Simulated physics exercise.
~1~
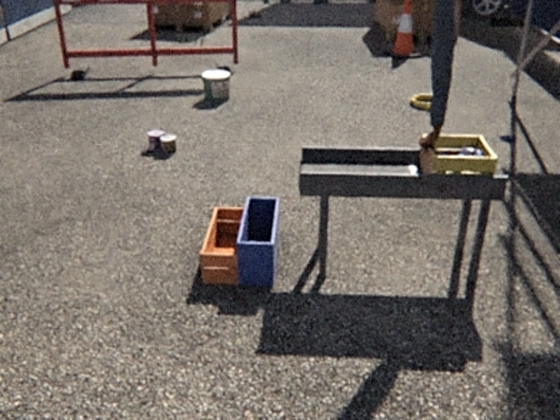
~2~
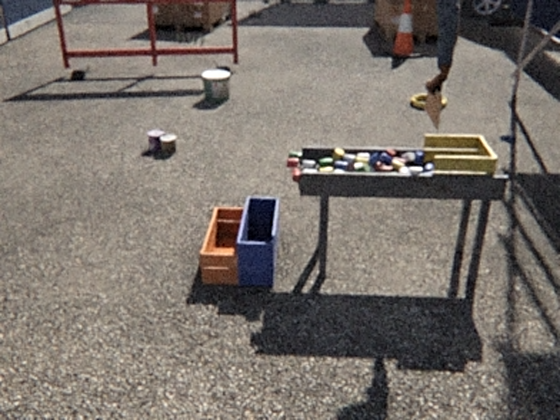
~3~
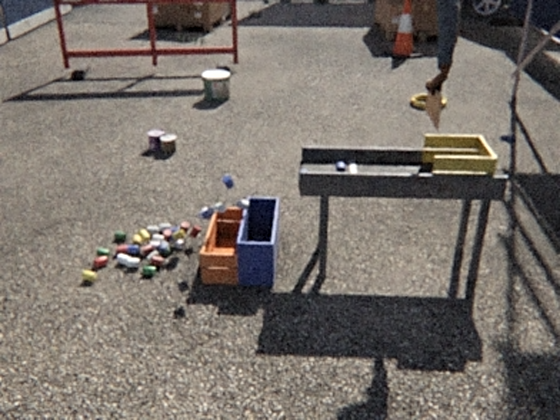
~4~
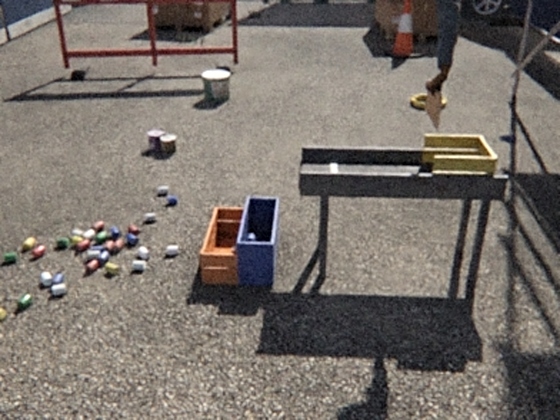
Small coloured jars spilled from the yellow pen along the belt once the gate lifted, then flew off its left end, and nearly all cleared the blue box and orange tote, scattering across the ground beyond, with only a few landing inside them.
